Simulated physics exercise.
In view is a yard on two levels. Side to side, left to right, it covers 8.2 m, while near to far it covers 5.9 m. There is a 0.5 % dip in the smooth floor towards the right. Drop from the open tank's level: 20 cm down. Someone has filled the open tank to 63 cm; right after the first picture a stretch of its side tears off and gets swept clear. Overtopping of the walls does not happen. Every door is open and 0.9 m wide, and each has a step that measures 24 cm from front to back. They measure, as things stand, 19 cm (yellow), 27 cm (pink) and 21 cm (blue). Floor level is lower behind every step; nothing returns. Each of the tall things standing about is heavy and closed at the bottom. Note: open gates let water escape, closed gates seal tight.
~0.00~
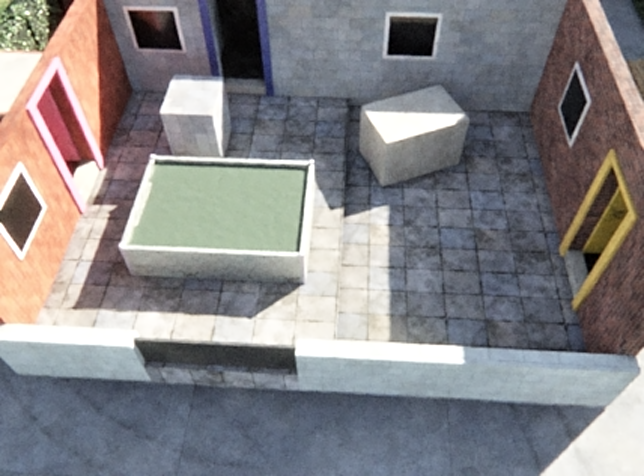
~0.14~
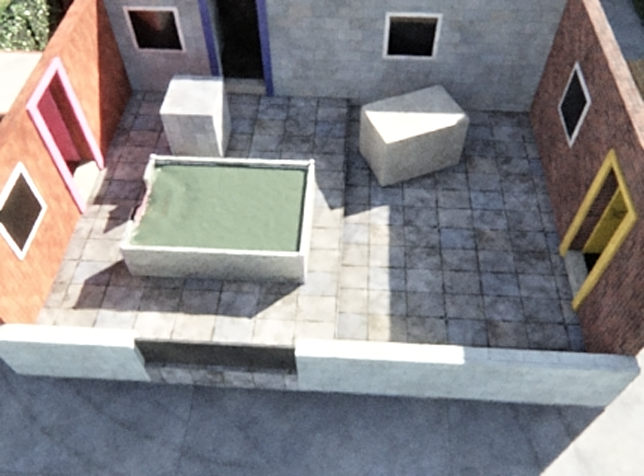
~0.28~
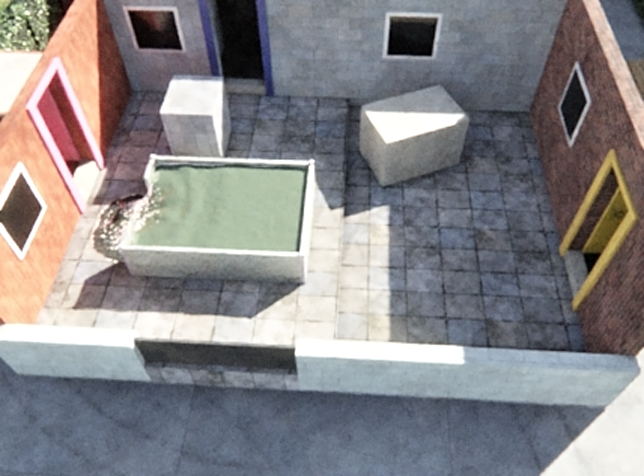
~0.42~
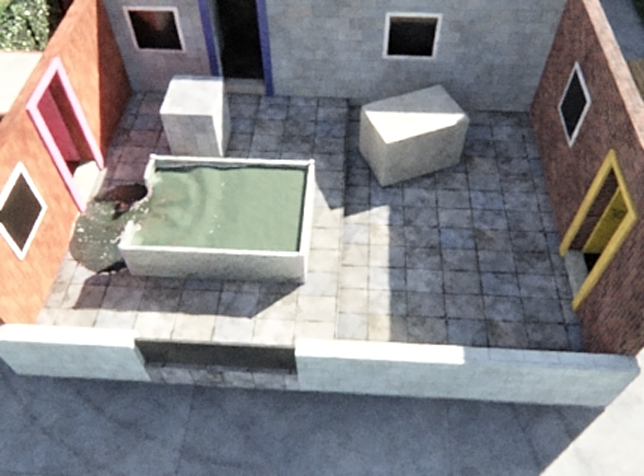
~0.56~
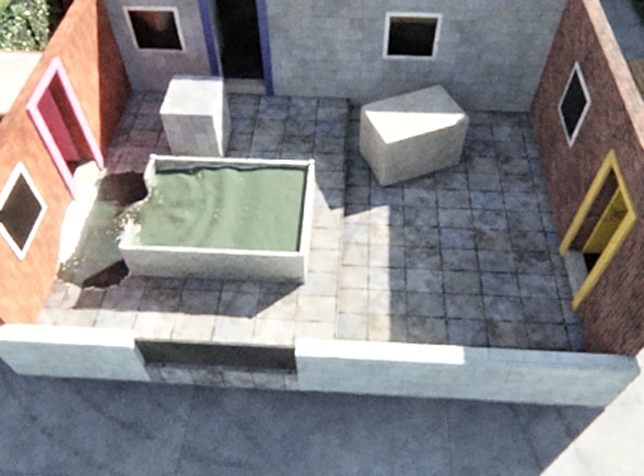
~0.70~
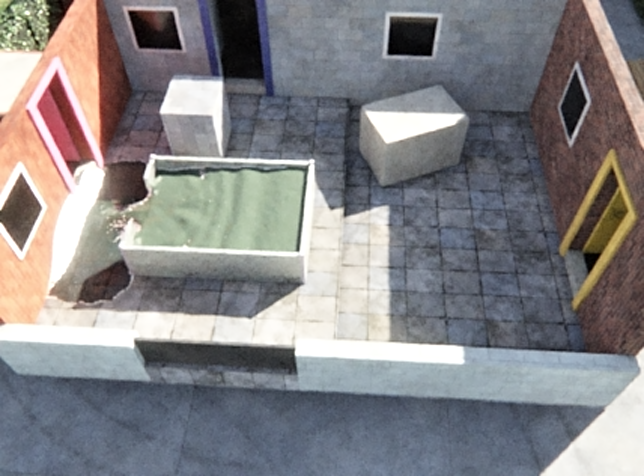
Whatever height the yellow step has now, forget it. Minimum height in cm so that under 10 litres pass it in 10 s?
I would say 8.5 cm.
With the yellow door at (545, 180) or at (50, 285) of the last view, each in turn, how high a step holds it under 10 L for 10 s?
First place around 8.0 cm, second around 18 cm.
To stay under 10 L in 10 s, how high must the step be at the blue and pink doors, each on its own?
About 7.0 cm at blue and 31 cm at pink.
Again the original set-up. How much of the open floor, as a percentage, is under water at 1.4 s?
The wet part is about 10 per cent.
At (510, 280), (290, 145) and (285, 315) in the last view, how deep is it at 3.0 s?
Roughly 0, then 0, then 3 cm.
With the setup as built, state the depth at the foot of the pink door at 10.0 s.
About 9.5 cm.
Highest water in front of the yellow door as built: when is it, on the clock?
About 9.0 seconds.
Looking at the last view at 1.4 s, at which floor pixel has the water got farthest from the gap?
At about (125, 111).
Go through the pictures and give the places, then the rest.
In the first picture, the open tank at (223, 206) is whole and still, 63 cm deep; the yellow door at (591, 241) is dry.
In the second picture, the gap is at (147, 218), the front 0.3 m out at a hidden place; the back of the open tank holds 63 cm.
In the third picture, water pours out at (148, 220) and has run 0.8 m, to (97, 239); about 10 cm deep outside, 63 cm at the back.
In the fourth picture, the gap is at (148, 220), the front 1.3 m out at (71, 241); the back of the open tank holds 63 cm.
In the fifth picture, the gap is at (148, 219), the front 1.4 m out at (75, 192); the back of the open tank holds 63 cm.
In the sixth picture, the front is at (49, 292), 1.6 m from the gap at (148, 219); 2.7 m2 of floor is wet, 63 cm left at the back; the yellow door at (591, 241), 6.9 m from the gap, is still 7.0 m from the nearest water.
After 1.4 s water covers 10 % of the floor, deepest (42 cm) near (86, 230); it has not reached the yellow door.
After 3.0 s water covers 30 % of the floor, deepest (34 cm) near (32, 334); it has not reached the yellow door.
After 10.0 s water covers 95 % of the floor, deepest (14 cm) near (575, 381); 11 cm at the yellow door, 0 litres in over its 19 cm step.
At the yellow door as built, the water arrived by 5.5 s and peaked near 12 cm at 9.2 s.
Run again over the same 10 s with other heights there, 18 litres in over 7.5 cm, 3 litres over 10 cm. The limit of 10 litres is kept from about 8.5 cm up.
